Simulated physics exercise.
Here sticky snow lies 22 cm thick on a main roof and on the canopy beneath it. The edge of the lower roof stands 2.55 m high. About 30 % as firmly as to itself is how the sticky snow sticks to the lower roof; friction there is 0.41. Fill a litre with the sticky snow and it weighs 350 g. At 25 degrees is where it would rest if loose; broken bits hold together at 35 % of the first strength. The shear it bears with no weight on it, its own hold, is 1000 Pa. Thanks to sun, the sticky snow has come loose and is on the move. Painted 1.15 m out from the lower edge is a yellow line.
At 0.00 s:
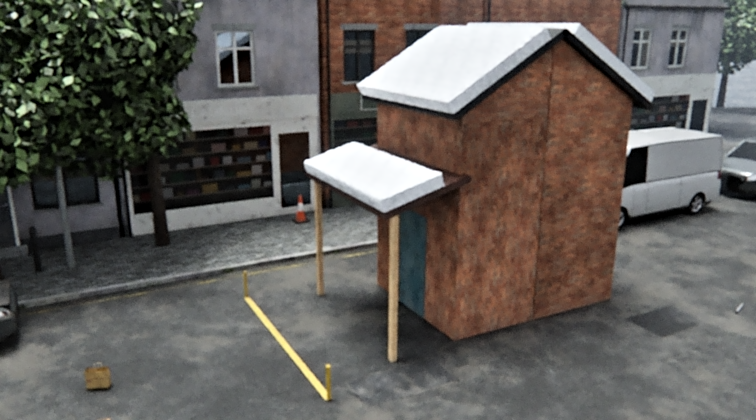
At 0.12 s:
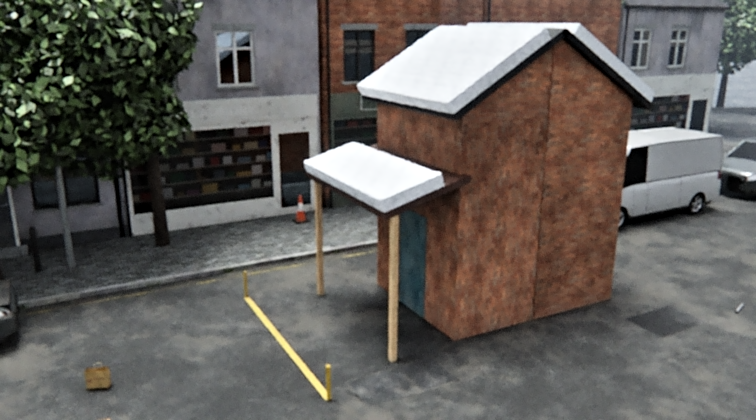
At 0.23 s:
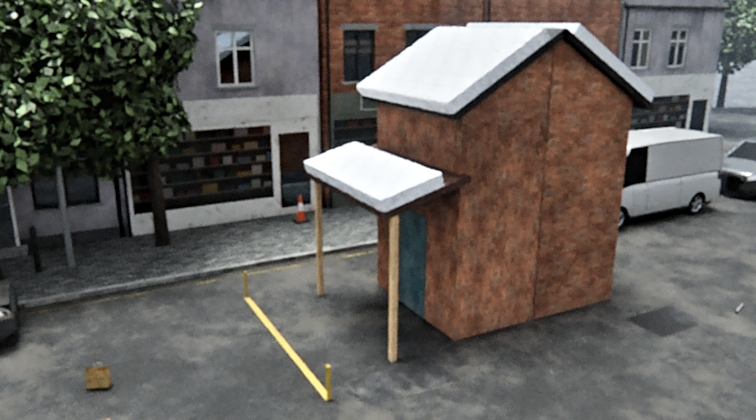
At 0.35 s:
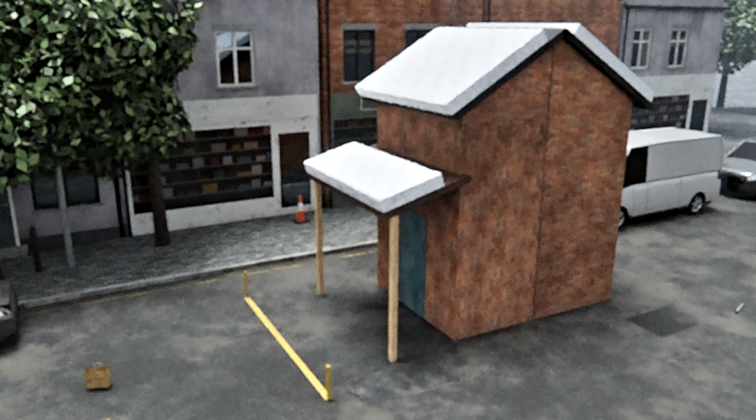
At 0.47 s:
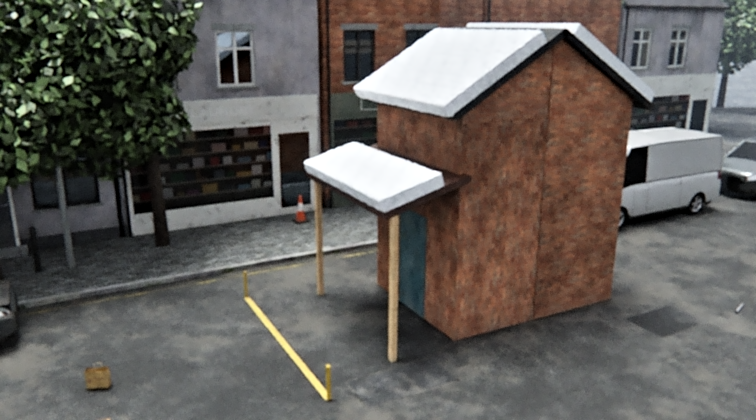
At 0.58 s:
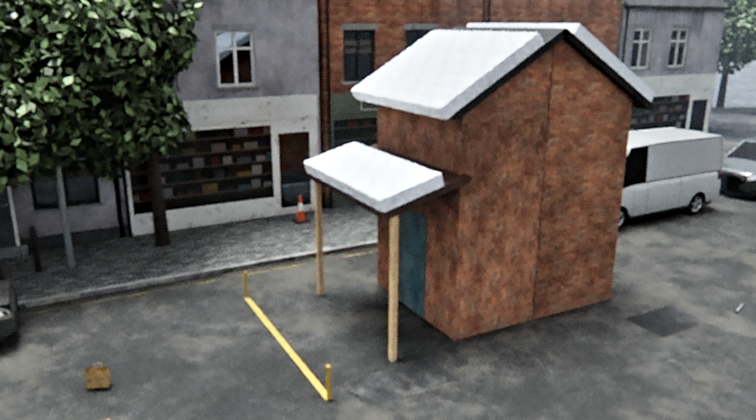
At the start, a small brick building with thick white snow on its main roof and on a lower canopy stands in a street near a yellow line. The snow on the main roof's left slope then slides very slightly down toward the canopy, staying in one piece, while everything else stays still.
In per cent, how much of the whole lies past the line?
18 per cent.
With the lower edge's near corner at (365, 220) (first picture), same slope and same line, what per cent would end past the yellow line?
That would come to roughly 8 %.
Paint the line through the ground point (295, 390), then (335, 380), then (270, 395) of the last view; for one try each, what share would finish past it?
About 8 %, 30 %, 0 %.
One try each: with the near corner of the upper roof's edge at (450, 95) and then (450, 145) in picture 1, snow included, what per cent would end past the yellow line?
35 %, then 0 %.
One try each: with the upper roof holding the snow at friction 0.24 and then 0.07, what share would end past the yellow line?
Respectively near 45 % and near 55 %.
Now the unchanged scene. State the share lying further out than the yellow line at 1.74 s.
I'd put it at close to 0 in a hundred.
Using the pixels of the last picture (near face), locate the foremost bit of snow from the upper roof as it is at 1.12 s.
(417, 177), give or take.
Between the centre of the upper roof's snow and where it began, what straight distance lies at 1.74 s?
It sits some 1.8 m from where it began.
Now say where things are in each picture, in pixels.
The first picture shows foremost bit of the sticky snow at (452, 103).
The second picture shows foremost bit of the sticky snow at (452, 110), its middle shifted 6 mm.
The third picture shows foremost bit of the sticky snow at (451, 110), its middle shifted 2.2 cm.
The fourth picture shows foremost bit of the sticky snow at (450, 111), its middle shifted 5.0 cm, 2 % of it past the upper edge, in one piece.
The fifth picture shows foremost bit of the sticky snow at (448, 113), its middle shifted 9.4 cm, 4 % of it past the upper edge, in one piece.
The sixth picture shows foremost bit of the sticky snow at (445, 113), its middle shifted 16 cm, 7 % of it past the upper edge, in one piece.
After 1.12 s, none is below the lower edge and 0 % is past the line.
After 1.74 s, none is below the lower edge and 0 % is past the line.
After 2.37 s, 10 % is below the lower edge and 0 % is past the line.
After 3.00 s, 48 % is below the lower edge and 11 % is past the line.
After 4.00 s, 49 % is below the lower edge and 18 % is past the line.
